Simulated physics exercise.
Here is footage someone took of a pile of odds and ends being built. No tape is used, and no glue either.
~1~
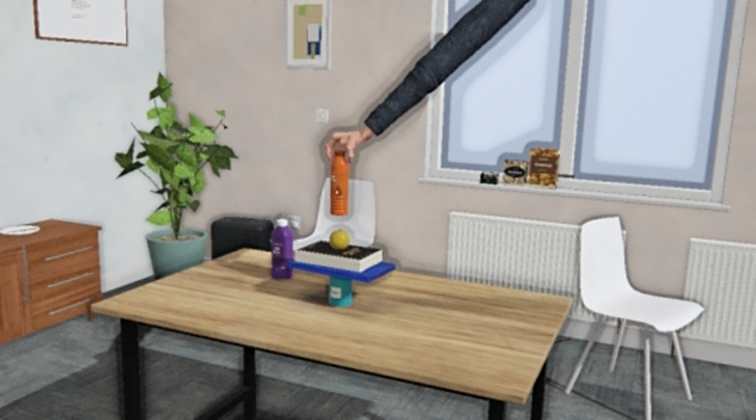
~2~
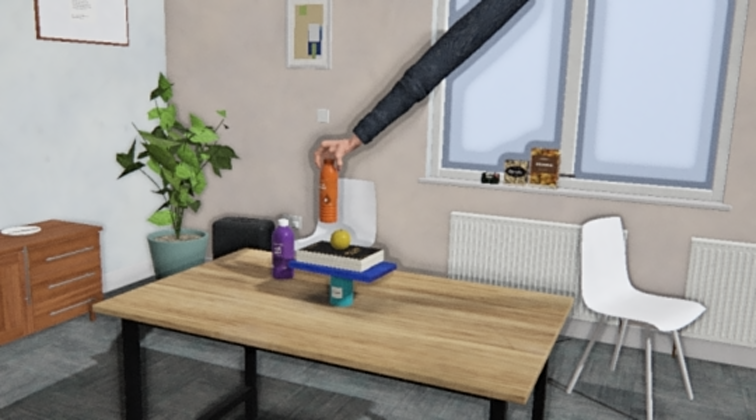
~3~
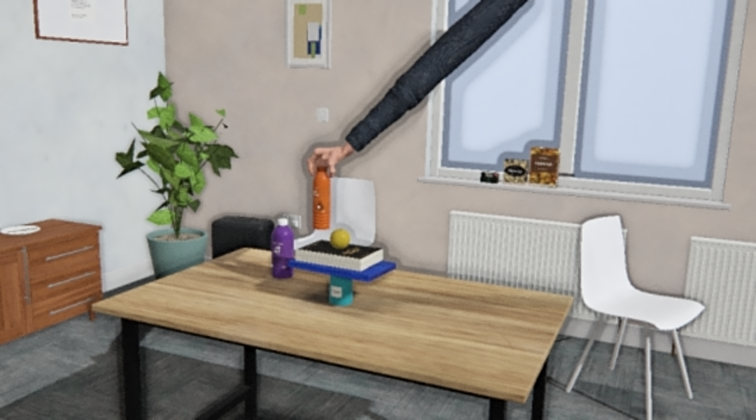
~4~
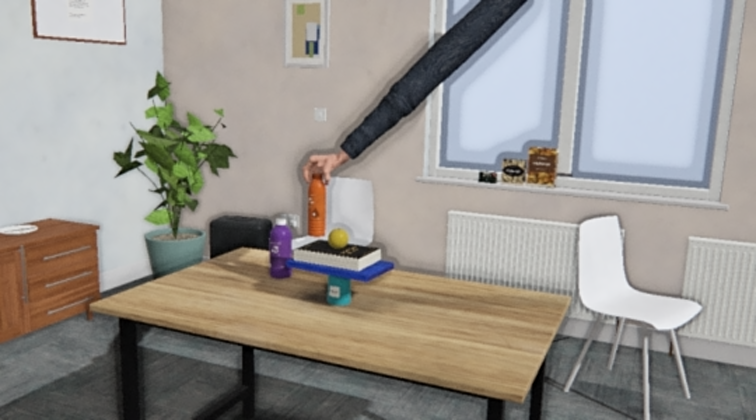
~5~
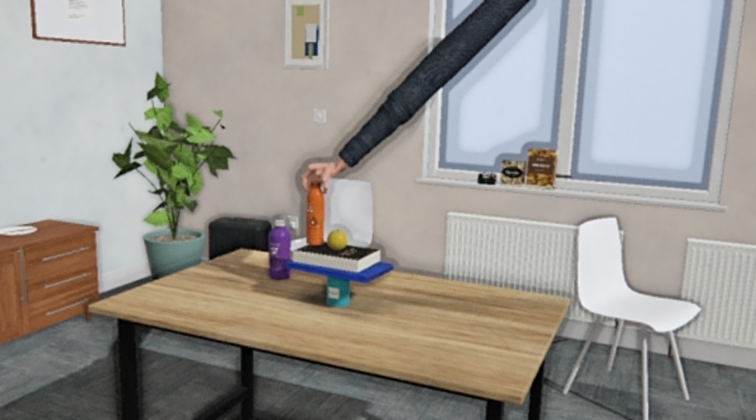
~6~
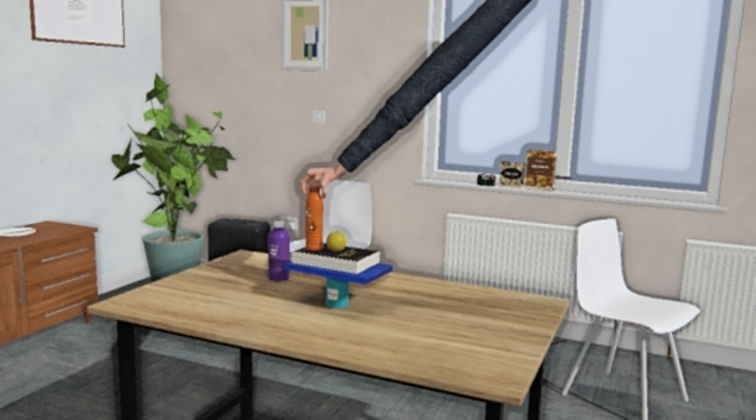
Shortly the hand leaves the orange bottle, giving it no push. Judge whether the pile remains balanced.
The pile will stay secure.
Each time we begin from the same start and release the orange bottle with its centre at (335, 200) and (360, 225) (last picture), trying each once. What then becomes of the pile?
The first try leaves the pile knocked down, the second leaves it standing.
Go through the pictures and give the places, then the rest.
The first frame shows on its way; orange bottle (340, 183); blue board (342, 266).
The second frame shows on its way; orange bottle (328, 191); purple bottle (283, 249).
The third frame shows on its way; orange bottle (322, 197); turquoise jar (341, 285).
The fourth frame shows on its way; orange bottle (317, 205); black book (338, 254).
The fifth frame shows on its way; orange bottle (315, 213); yellow apple (337, 240).
The sixth frame shows in place under the hand; orange bottle (315, 218); blue board (339, 267).
Then, 0.60 s later than the last frame, all is still.
Then, 1.50 s later than the last frame, orange bottle resting near (314, 218).
When it is over, all 6 as before. End places, in pixels of the last picture, orange bottle near (314, 218). The pile keeps its balance.
